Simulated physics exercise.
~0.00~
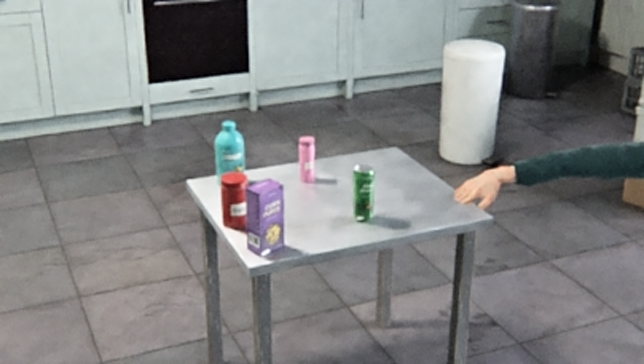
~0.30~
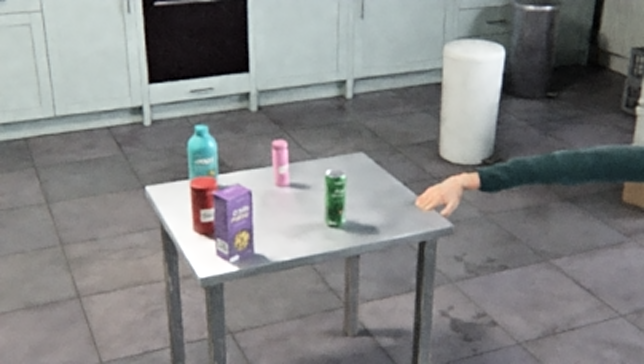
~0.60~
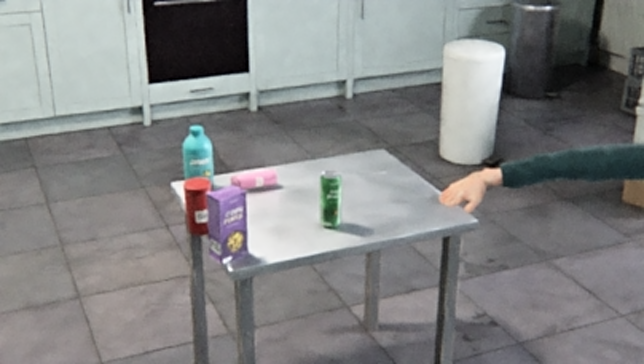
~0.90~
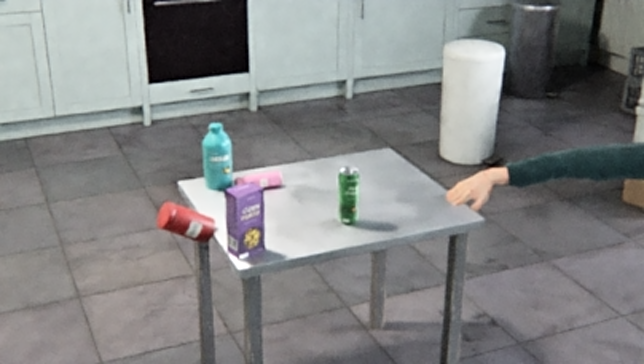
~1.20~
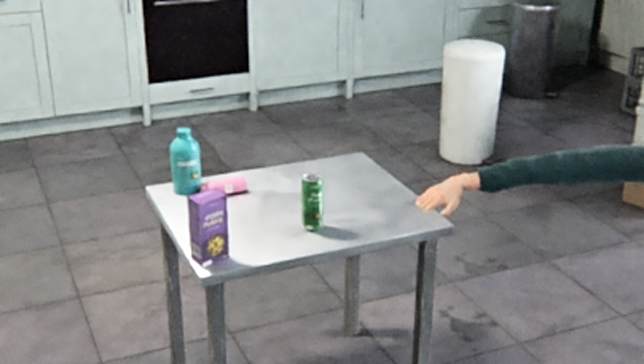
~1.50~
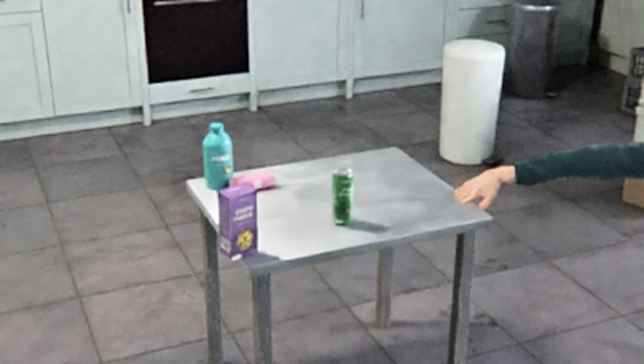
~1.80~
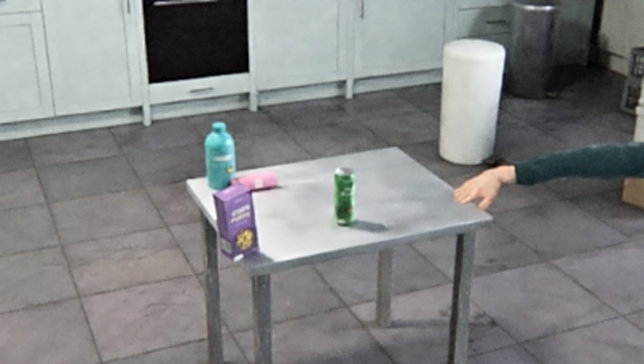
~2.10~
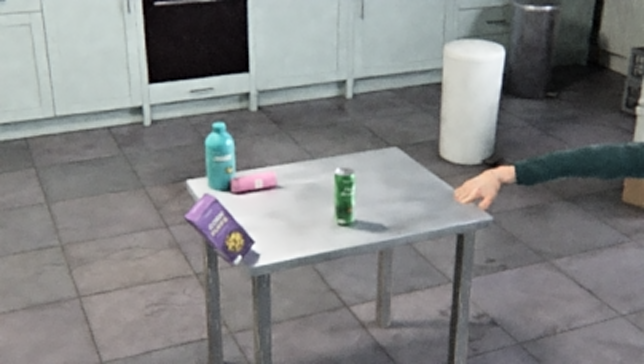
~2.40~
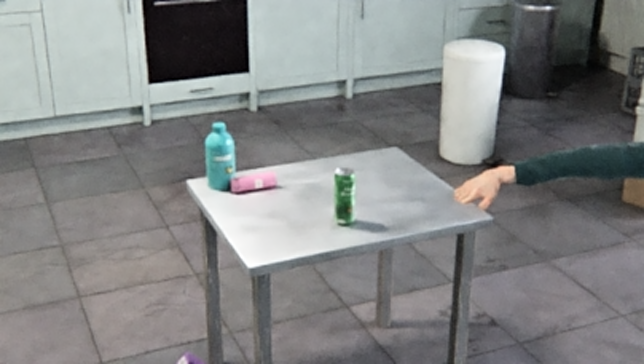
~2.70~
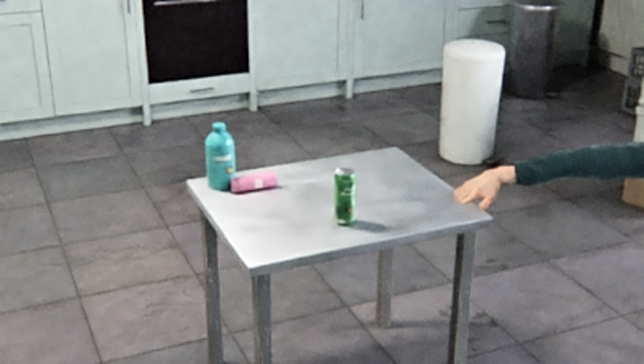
Hand jerking a small table back and forth, pink shaker toppling, red jar then purple packet falling off, green can and turquoise bottle standing.
